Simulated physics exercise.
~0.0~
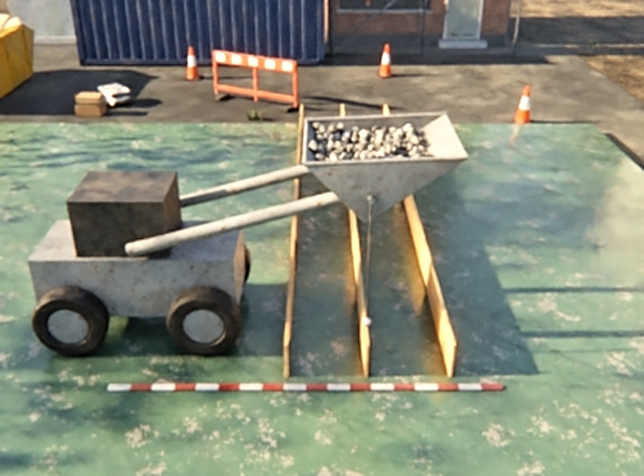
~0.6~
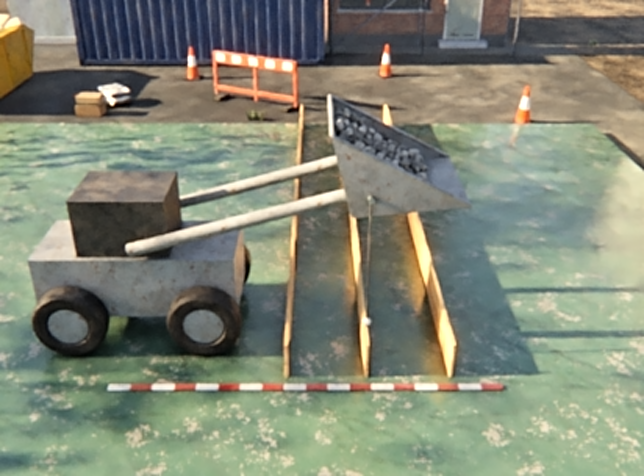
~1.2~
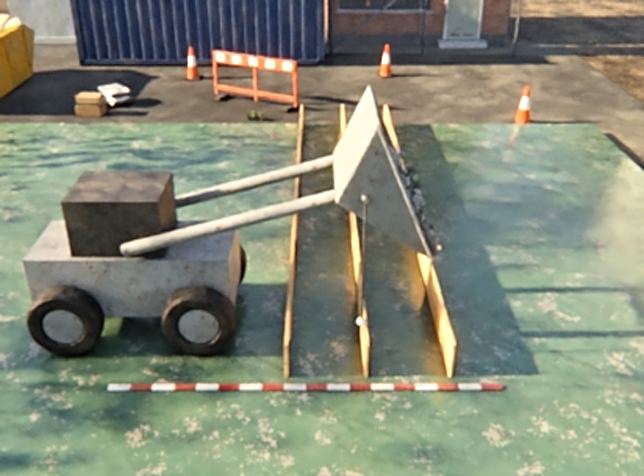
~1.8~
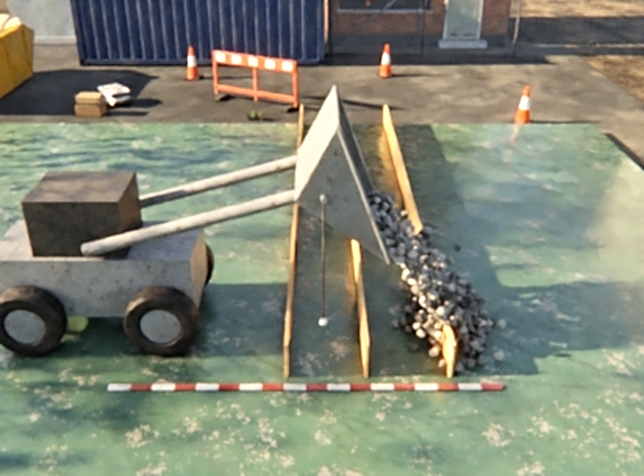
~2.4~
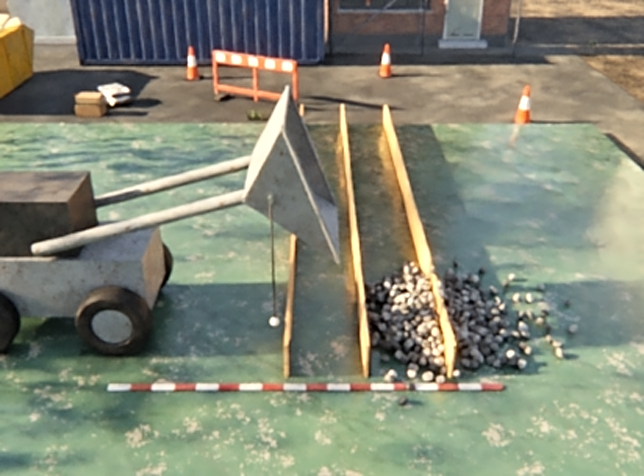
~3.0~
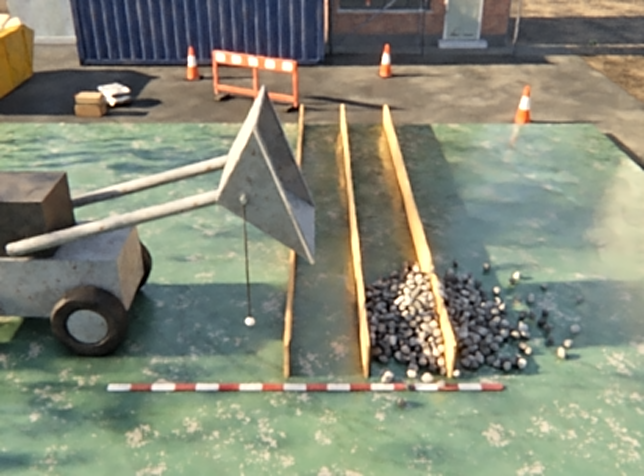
The footage shows a grey wheeled loader tipping its raised bucket of stones forward over three upright wooden boards, then rolling left as they pour out. The stones end heaped around the right-hand board, some in the right bay and some beyond it, with the left bay empty.
